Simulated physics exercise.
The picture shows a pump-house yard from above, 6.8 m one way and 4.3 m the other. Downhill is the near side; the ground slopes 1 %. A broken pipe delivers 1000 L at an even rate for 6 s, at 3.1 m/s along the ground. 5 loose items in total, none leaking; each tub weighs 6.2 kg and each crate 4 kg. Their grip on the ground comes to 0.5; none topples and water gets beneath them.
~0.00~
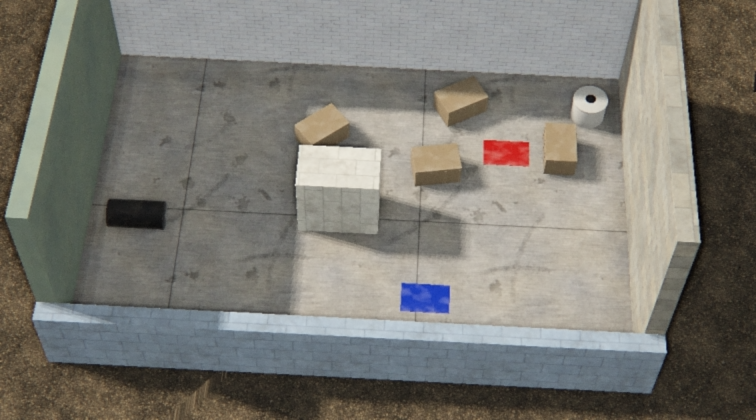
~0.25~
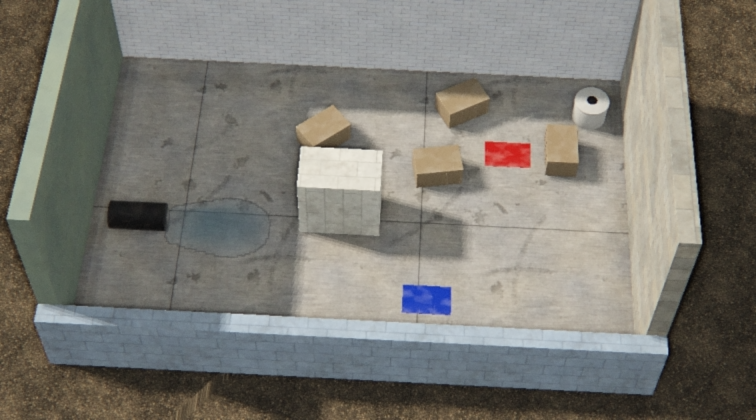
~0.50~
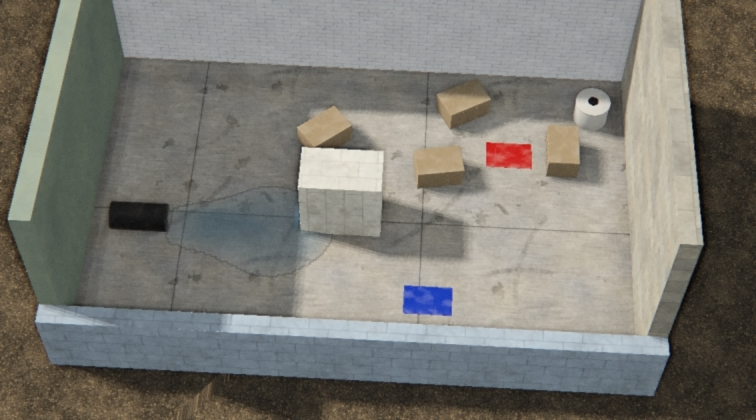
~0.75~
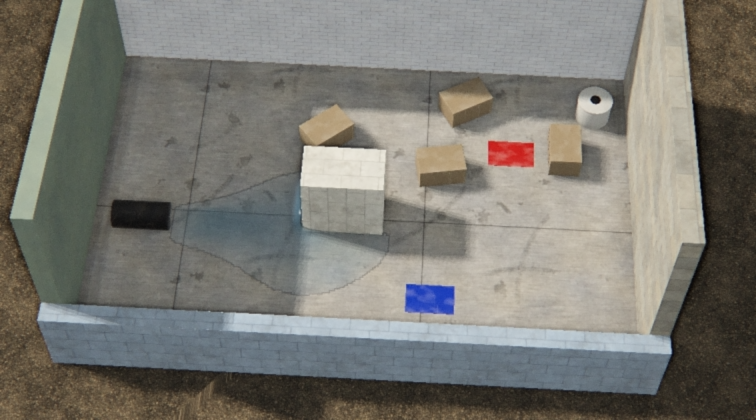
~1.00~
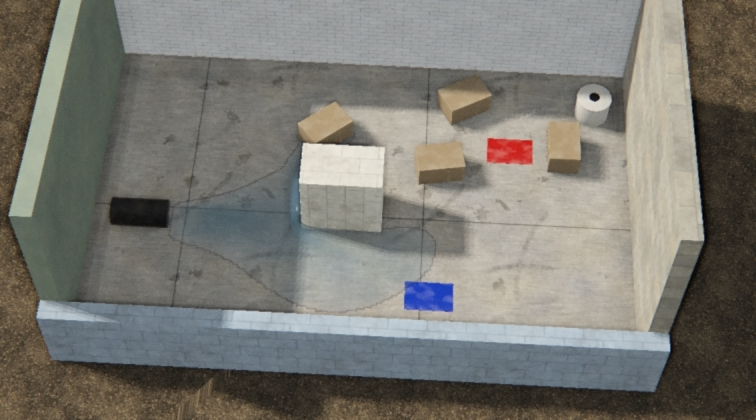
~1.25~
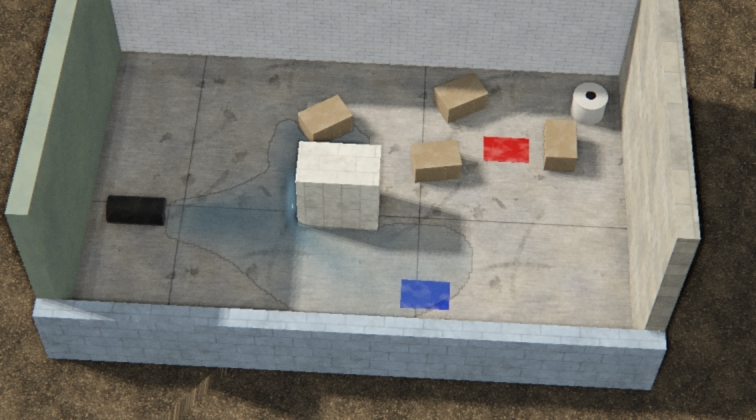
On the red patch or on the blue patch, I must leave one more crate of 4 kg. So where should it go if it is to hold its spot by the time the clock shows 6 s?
Go with the red patch.
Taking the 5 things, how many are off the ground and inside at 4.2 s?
Then: 1.
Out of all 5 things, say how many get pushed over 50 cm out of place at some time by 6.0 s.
That comes to 2.
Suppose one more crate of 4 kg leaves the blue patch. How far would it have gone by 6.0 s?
Around 200 centimetres from the patch.
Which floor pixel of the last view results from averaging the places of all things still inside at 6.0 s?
(509, 126).
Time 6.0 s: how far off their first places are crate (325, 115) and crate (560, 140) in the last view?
One is off by 250 cm, the other by 30 cm, in the order asked.
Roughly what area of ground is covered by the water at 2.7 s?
14 m2.
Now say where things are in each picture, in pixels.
A crate at (322, 124) rests on the ground; a tub at (591, 99), on the bottom; the red patch at (506, 153); the blue patch at (425, 298); water covers 0.0 m2; 0 of 5 have shifted, in the first picture.
A crate at (323, 125), on the bottom; a tub at (592, 101) rests on the ground; the red patch at (508, 155); the blue patch at (427, 300); water covers 0.8 m2; 0 of 5 have shifted, in the second picture.
A crate at (325, 126), on the bottom; a tub at (593, 101), on the bottom; the red patch at (509, 156); the blue patch at (428, 301); water covers 1.6 m2; 0 of 5 have shifted, in the third picture.
A crate at (327, 125) rests on the ground; a tub at (596, 100), on the bottom; the red patch at (511, 154); the blue patch at (430, 299); water covers 2.6 m2; 0 of 5 have shifted, in the fourth picture.
A crate at (326, 122), on the bottom; a tub at (594, 97) rests on the ground; the red patch at (510, 152); the blue patch at (429, 297); 3.8 m2 under water; 0 of 5 have shifted, in the fifth picture.
A crate at (326, 114), on the bottom, 10 cm from its start; a tub at (591, 96), on the bottom; the red patch at (506, 150); the blue patch at (425, 295); 5.3 m2 under water; 1 of 5 have shifted, in the sixth picture.
After 1.8 s on red it would be 0 cm off in 0 cm of water; on blue it would be 55 cm off in 3 cm of water.
After 2.7 s on red it would be 0 cm off in 0 cm of water; on blue it would be 175 cm off in 5 cm of water.
After 4.2 s on red it would be 0 cm off in 0 cm of water; on blue it would be 197 cm off in 10 cm of water.
After 6.0 s on red it would be 5 cm off in 3 cm of water; on blue it would be 190 cm off in 4 cm of water.
